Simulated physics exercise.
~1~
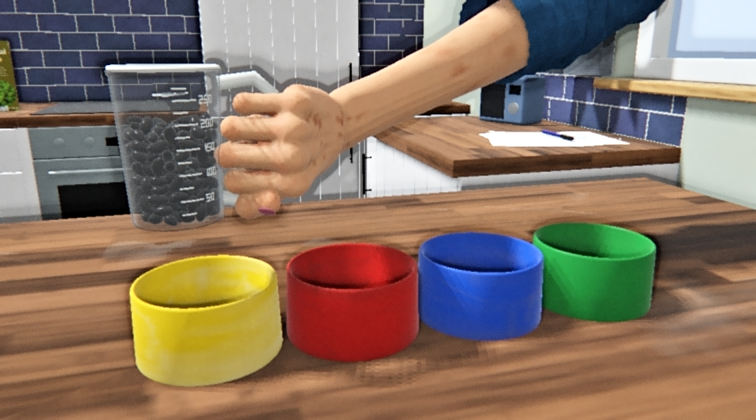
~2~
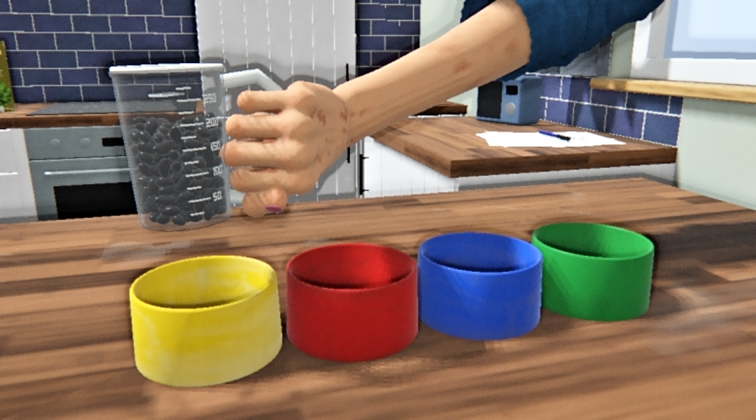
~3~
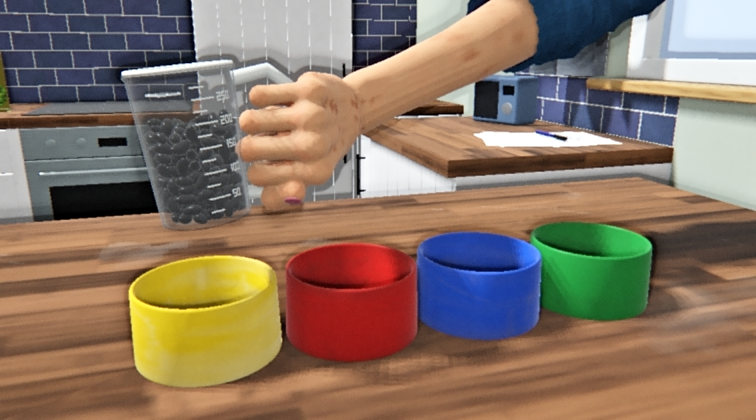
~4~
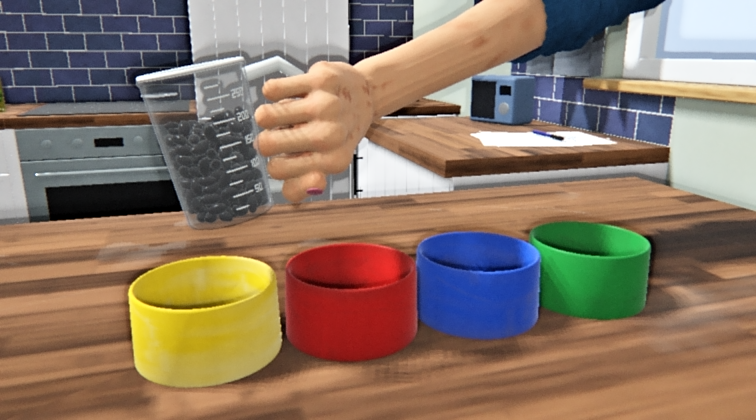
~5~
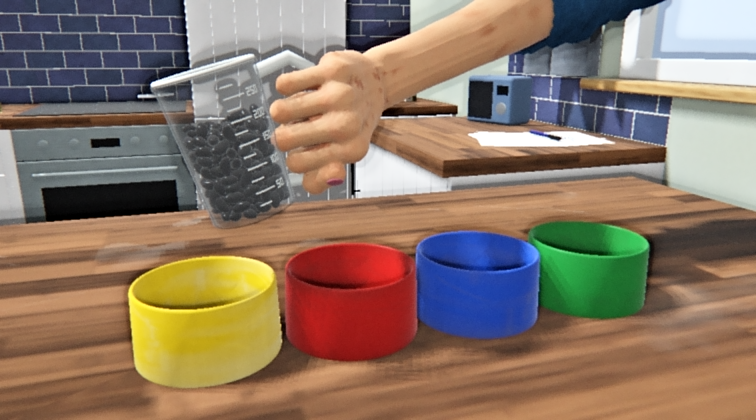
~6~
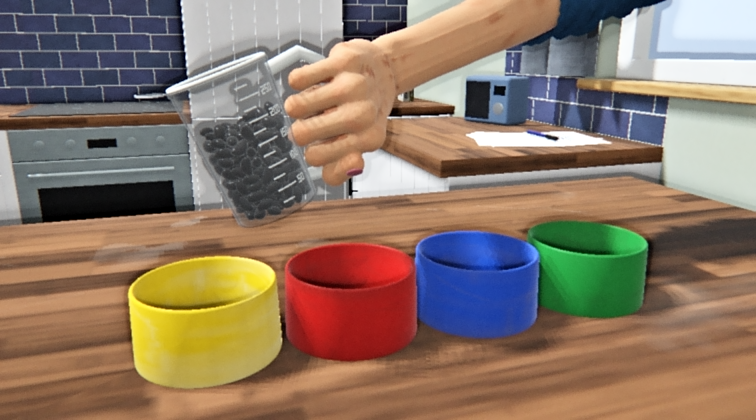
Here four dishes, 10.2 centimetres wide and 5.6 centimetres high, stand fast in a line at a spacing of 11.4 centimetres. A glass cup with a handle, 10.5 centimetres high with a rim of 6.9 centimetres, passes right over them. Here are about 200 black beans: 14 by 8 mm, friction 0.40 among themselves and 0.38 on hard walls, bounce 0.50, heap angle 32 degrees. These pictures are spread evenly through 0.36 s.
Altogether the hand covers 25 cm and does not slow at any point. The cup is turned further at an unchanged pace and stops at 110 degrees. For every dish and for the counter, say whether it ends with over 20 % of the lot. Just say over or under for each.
Going through them: Red comes out over, blue comes out under, green comes out under, yellow comes out under, counter comes out over.
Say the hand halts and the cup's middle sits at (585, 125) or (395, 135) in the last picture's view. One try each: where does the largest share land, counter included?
Try 1 - blue; try 2 - red.
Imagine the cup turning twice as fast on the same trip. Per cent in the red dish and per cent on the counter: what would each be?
I'd expect red to end at 80 and the counter at 20.
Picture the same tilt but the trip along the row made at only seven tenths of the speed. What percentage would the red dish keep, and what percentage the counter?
Red 80, counter 20.
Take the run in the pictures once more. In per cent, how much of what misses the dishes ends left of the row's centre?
Around 50 per cent of it.
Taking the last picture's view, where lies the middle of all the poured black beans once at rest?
Around (379, 313).
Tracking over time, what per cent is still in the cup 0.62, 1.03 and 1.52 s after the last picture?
In order, near 100 %, 100 % and 65 %.
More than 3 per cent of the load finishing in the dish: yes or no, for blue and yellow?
As for blue, correct, and as for yellow, not so.
Then, 0.62 s after the last picture, tilt 63 degrees; cup holds 100 %.
Then, 1.03 s after the last picture, tilt 91 degrees; cup holds 100 %.
Then, 1.52 s after the last picture, tilt 110 degrees; cup holds 65 %, red 15 %, blue 5 %.
In the end, red 55 %, blue 10 %, green 0 %, yellow 0 %, counter 30 %.
